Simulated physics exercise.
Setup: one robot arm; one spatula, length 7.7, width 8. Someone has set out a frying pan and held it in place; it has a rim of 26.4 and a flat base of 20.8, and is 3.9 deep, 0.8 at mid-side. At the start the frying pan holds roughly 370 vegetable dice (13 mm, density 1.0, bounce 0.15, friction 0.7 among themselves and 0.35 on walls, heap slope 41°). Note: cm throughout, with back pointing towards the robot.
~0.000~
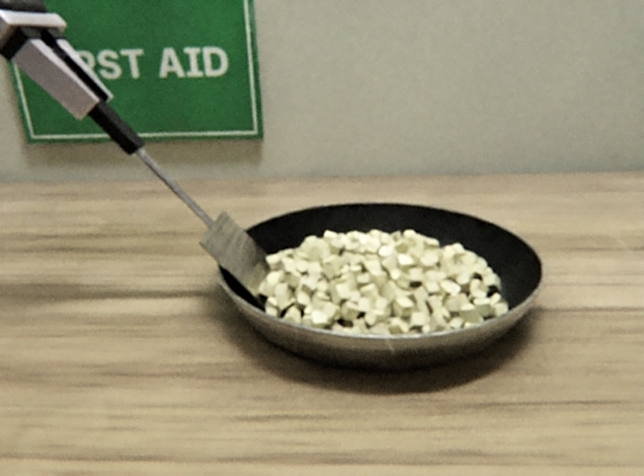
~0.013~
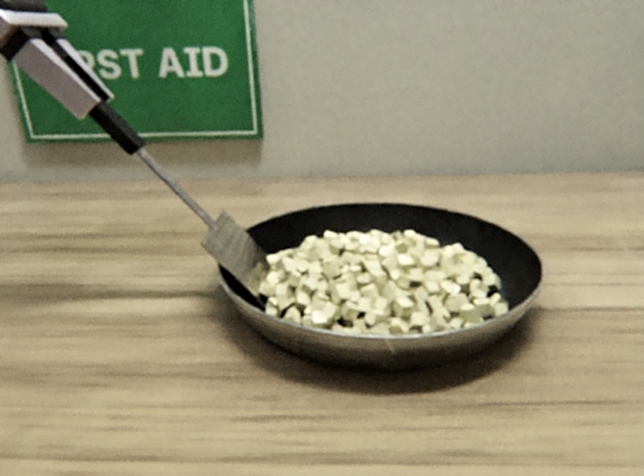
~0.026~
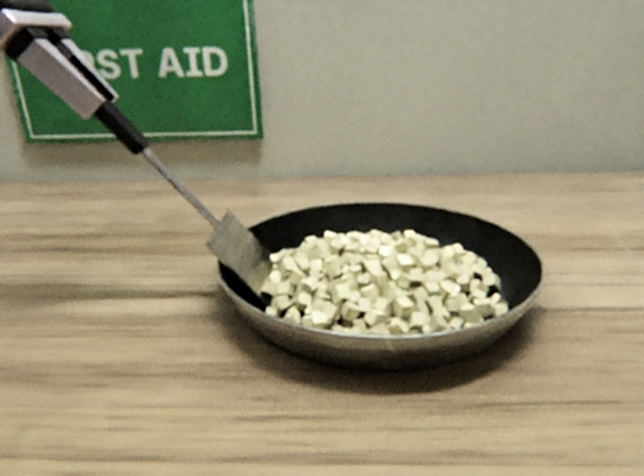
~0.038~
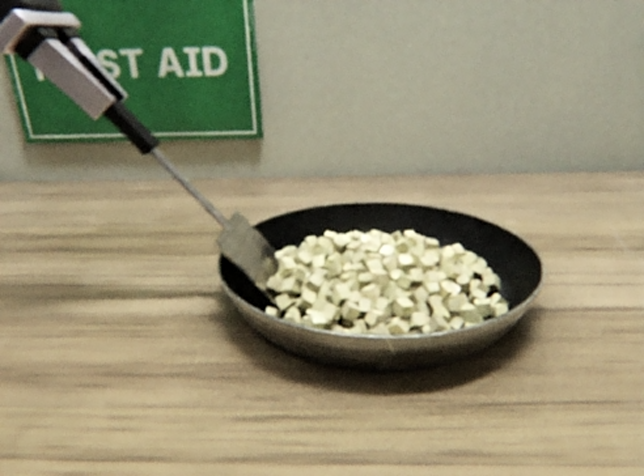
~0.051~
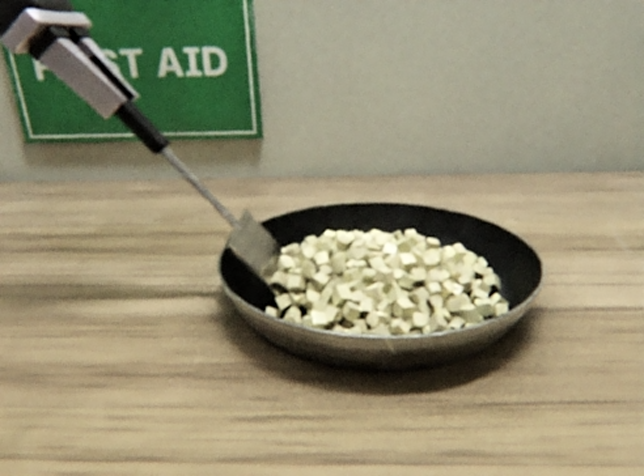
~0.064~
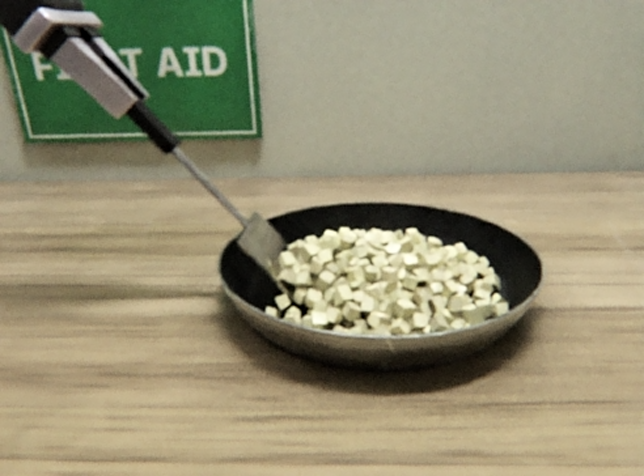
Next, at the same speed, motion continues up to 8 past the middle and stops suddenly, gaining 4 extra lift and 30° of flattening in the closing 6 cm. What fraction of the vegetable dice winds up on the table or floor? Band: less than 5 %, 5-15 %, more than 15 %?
5-15 %.
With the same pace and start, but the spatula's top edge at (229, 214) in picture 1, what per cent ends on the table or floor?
Some 15 per cent.
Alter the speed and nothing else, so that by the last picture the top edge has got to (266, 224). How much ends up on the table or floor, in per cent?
Near 25 in a hundred.
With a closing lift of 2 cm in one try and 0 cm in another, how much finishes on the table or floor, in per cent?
Some 10 and 0 per cent.
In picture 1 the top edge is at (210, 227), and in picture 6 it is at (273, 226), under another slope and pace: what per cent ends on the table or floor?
About 25 per cent.
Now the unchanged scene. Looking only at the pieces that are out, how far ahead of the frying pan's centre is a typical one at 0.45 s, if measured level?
The distance is about 16 cm.
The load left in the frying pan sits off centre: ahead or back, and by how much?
I'd say it's roughly 5.0 cm toward the front.
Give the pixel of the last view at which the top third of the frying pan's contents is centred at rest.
Close to pixel (489, 254).
After 0.14 s, sloping 51°, highest piece 6 above the table; 372 in the frying pan.
After 0.21 s, sloping 41°, highest piece 7 above the table; 371 in the frying pan, 1 on the blade or in flight.
After 0.45 s, sloping 21°, highest piece 6 above the table; 336 in the frying pan, 34 on the table or floor, 2 on the blade or in flight.
After 1.50 s, sloping 21°, highest piece 6 above the table; 334 in the frying pan, 38 on the table or floor.
In the end, 334 in the frying pan, 38 on the table or floor. That is 10 % on the table or floor.
